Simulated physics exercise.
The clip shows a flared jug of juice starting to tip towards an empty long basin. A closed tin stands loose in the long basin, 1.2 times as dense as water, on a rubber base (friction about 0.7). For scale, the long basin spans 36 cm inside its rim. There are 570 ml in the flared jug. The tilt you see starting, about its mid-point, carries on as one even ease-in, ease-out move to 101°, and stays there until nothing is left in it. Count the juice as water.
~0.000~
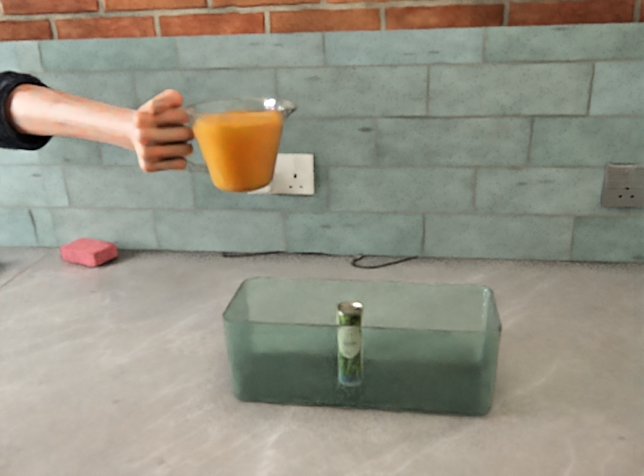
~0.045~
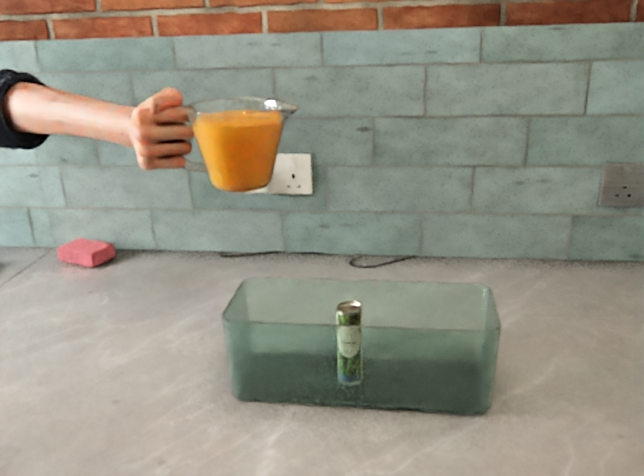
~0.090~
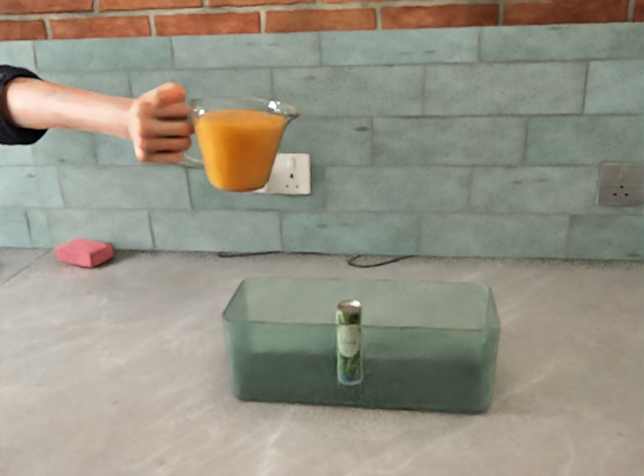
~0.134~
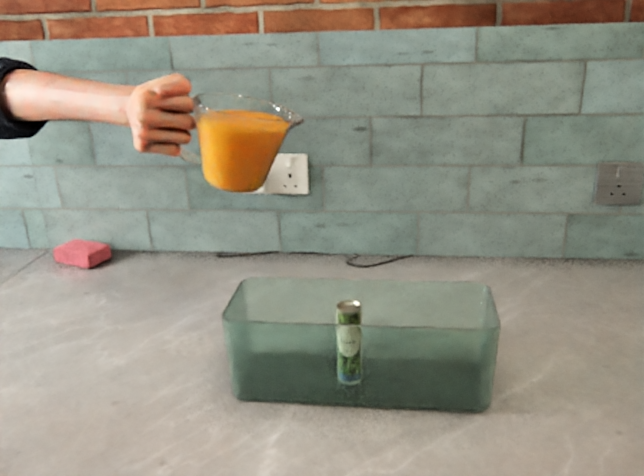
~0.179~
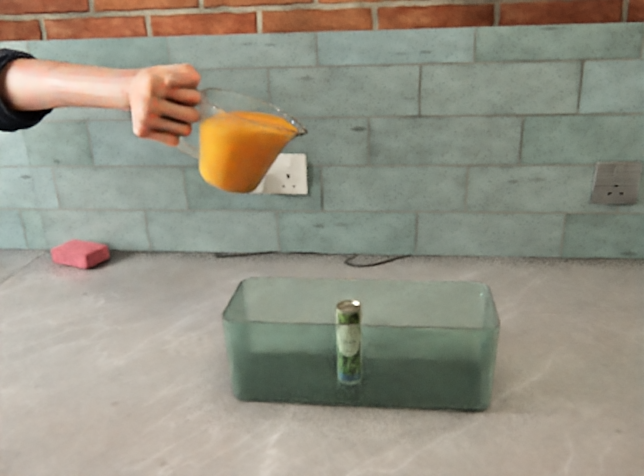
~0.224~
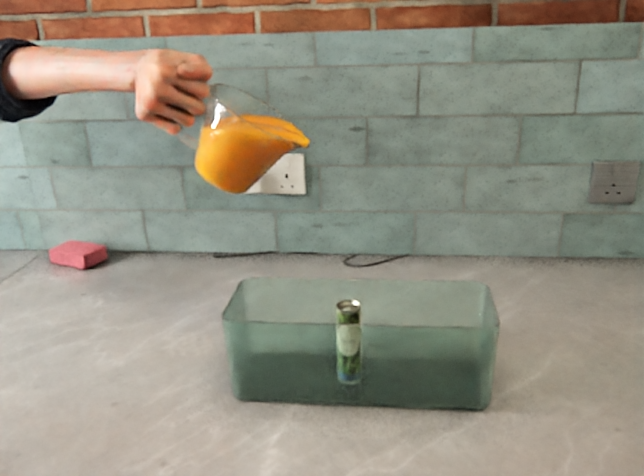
On a grey counter, a hand gradually tilts a jug of orange juice rightward above a basin.
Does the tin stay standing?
The tin goes over.
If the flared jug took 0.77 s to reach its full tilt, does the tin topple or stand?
Then it remains upright.
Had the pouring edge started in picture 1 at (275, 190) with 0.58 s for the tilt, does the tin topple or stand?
Then it stays up.
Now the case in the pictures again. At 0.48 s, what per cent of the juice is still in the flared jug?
About 36 per cent.
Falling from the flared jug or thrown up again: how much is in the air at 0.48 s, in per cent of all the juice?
Near 48 in a hundred.
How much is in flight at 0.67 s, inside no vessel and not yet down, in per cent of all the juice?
About 18 per cent.
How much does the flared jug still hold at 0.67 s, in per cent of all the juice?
About 4 per cent.
By 0.48 s the tilt is 94° and 36 per cent is still to pour; the tin stands where it began.
By 0.67 s the tilt is 101° and 4 per cent is still to pour; the tin stands where it began.
By 0.87 s the tilt is 101° and 0 per cent is still to pour; the tin leans 25°.
By 1.08 s the tilt is 101° and 0 per cent is still to pour; the tin lies on its side.
At rest the tin lies on its side.
